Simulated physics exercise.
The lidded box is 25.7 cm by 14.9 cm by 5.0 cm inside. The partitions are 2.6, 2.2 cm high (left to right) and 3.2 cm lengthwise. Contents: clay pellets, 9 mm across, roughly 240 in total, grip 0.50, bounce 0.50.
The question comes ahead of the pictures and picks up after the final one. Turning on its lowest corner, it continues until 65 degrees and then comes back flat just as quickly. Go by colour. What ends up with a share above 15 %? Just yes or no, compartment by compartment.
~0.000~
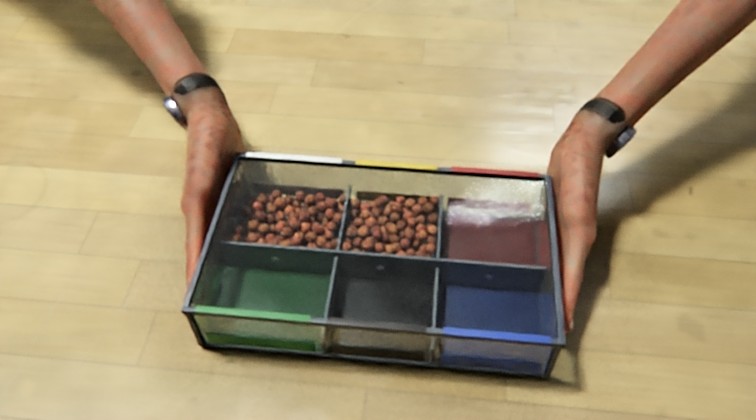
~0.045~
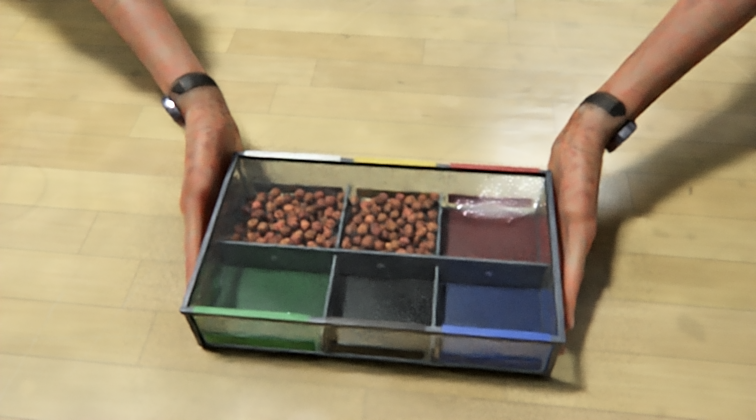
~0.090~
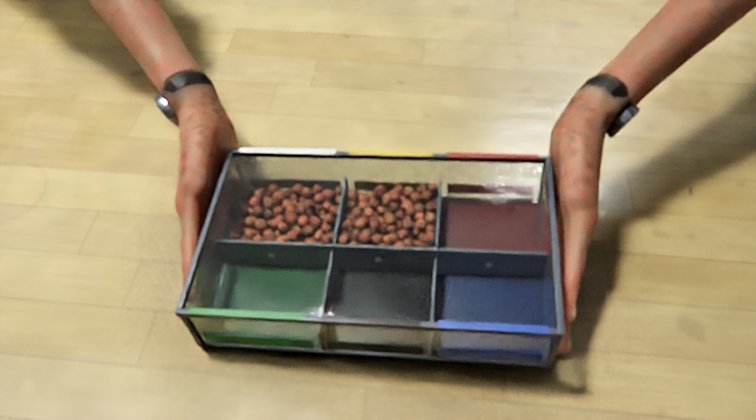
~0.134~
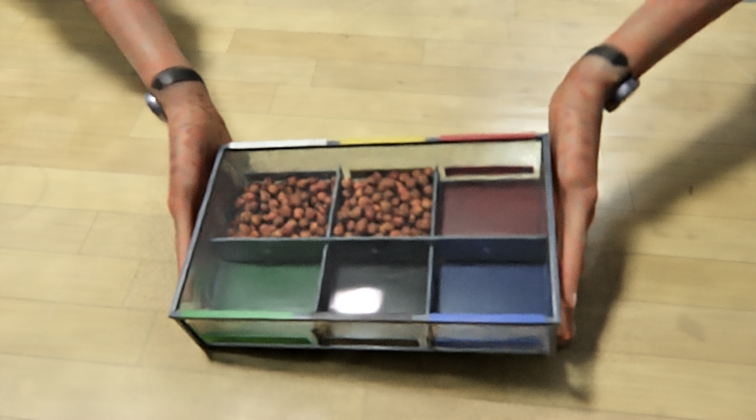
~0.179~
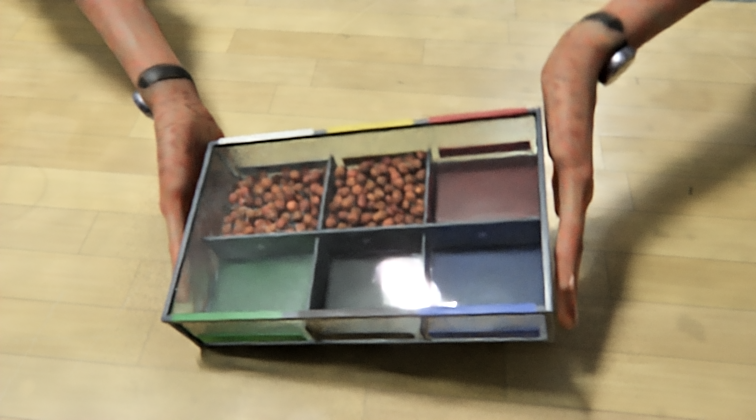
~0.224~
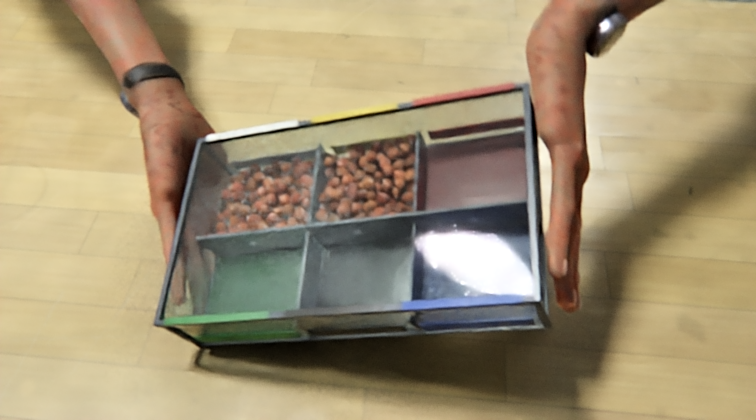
Red gets a no, blue gets a no, green gets a no, yellow gets a yes, white gets a yes, black gets a no.
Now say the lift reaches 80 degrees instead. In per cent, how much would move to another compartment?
Roughly 35 %.
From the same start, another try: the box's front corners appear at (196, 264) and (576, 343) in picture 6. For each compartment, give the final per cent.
In per cent, the final split is red 15, blue 0, green 0, yellow 45, white 40, black 0.
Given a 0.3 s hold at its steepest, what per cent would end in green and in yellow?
You'd end up with green at 10 per cent and yellow at 40 per cent.
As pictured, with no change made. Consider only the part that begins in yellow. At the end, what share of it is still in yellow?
Roughly 70 per cent.
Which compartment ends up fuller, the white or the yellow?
The white compartment ends up with more.
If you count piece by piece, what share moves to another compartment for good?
Roughly 15 per cent.
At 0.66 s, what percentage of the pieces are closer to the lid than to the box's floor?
Around 20 %.
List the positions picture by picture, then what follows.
The first picture shows box tilt 0 degrees, front corners at (189, 308) and (558, 341); yellow 55 %, white 45 %.
The second picture shows box tilt 1 degrees, front corners at (187, 308) and (558, 338).
The third picture shows box tilt 5 degrees, front corners at (183, 310) and (558, 330), lowest corner left front.
The fourth picture shows box tilt 10 degrees, front corners at (176, 313) and (554, 319), lowest corner left front.
The fifth picture shows box tilt 16 degrees, front corners at (168, 317) and (546, 307), lowest corner left front.
The sixth picture shows box tilt 22 degrees, front corners at (161, 321) and (533, 296), lowest corner left front; yellow 55 %, white 45 %. Its pace works out near 135 degrees a second.
After 0.66 s, tilt 63 degrees; green 5 %, yellow 45 %, white 50 %.
After 0.95 s, tilt 25 degrees; green 10 %, yellow 40 %, white 50 %.
After 1.34 s, tilt 0 degrees; green 10 %, yellow 40 %, white 50 %.
At rest (1.8 s), red 0 %, blue 0 %, green 10 %, yellow 40 %, white 50 %, black 0 %.
